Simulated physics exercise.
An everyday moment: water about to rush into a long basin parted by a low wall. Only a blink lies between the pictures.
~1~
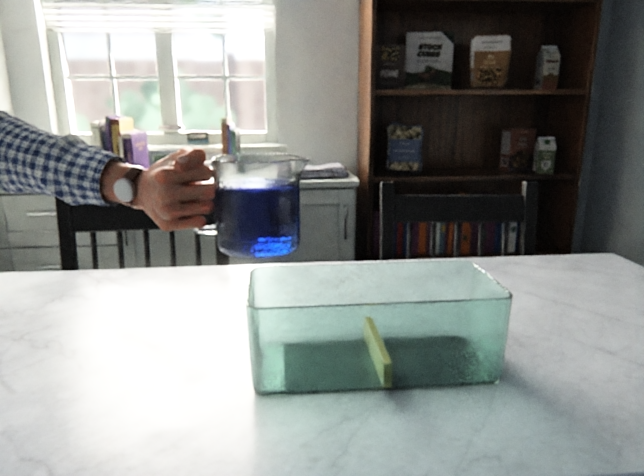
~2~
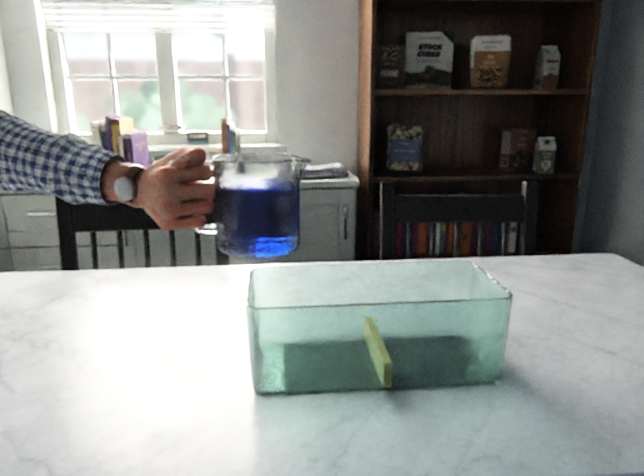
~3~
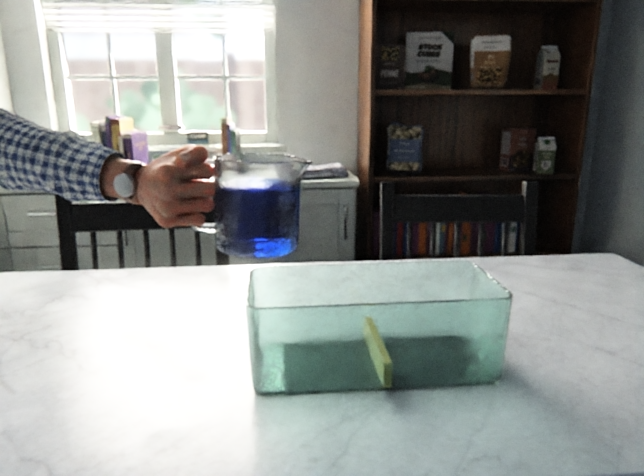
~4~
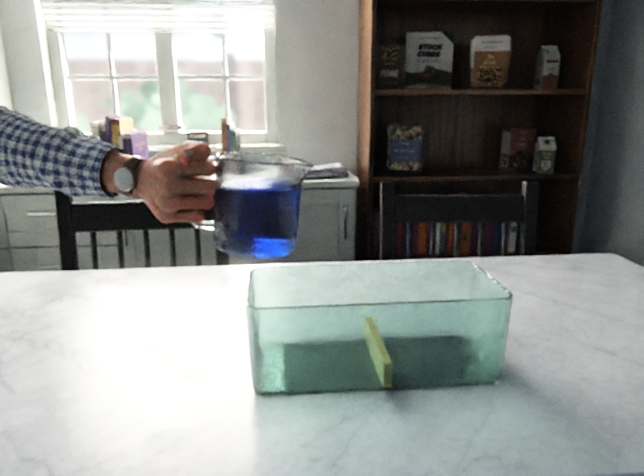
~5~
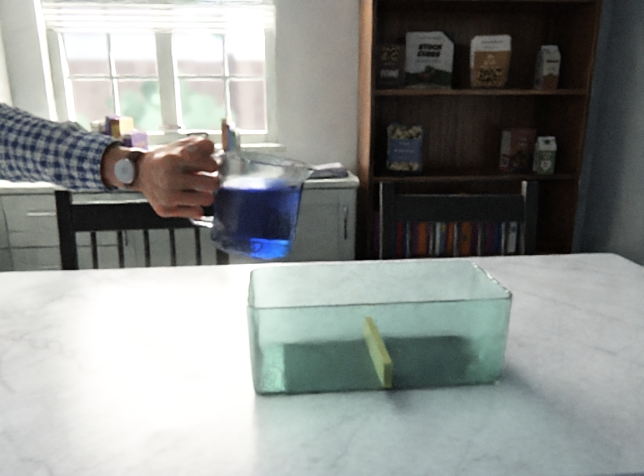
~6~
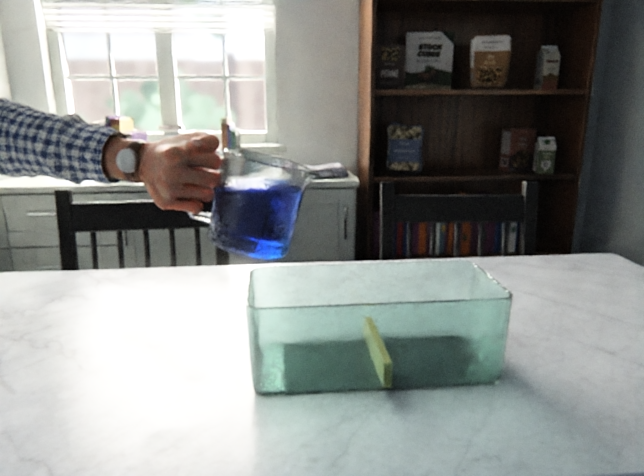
A hand in a checked sleeve holds a clear jug of blue liquid nearly level above a table, then tilts it slightly to the right, near a long, greenish glass basin with a low yellowish divider inside.
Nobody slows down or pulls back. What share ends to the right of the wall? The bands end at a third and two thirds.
In the end under a third is right of the wall.
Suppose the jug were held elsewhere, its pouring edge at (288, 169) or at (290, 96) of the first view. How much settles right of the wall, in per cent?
Roughly 5 per cent, and 10 per cent.
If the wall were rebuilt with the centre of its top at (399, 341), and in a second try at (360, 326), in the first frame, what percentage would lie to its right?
Near 10 % and 45 %.
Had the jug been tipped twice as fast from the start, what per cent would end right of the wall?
Some 10 per cent.
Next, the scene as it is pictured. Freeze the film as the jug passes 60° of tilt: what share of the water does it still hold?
About 90 per cent.
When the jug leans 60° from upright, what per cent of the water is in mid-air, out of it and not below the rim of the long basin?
About 10 per cent.
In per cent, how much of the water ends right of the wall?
Some 15 per cent.
A moment on, the jug is tipped part way and 89 per cent is still to pour, 2 is left of the wall and 0 right of it.
Next, the jug is tipped on its side and 39 per cent is still to pour, 38 is left of the wall and 9 right of it.
Then the jug is tipped on its side and 8 per cent is still to pour, 76 is left of the wall and 12 right of it.
Later the jug is tipped on its side and 1 per cent is still to pour, 83 is left of the wall and 15 right of it.
Finally, 84 per cent lies left of the wall, 15 right of it and 1 outside.
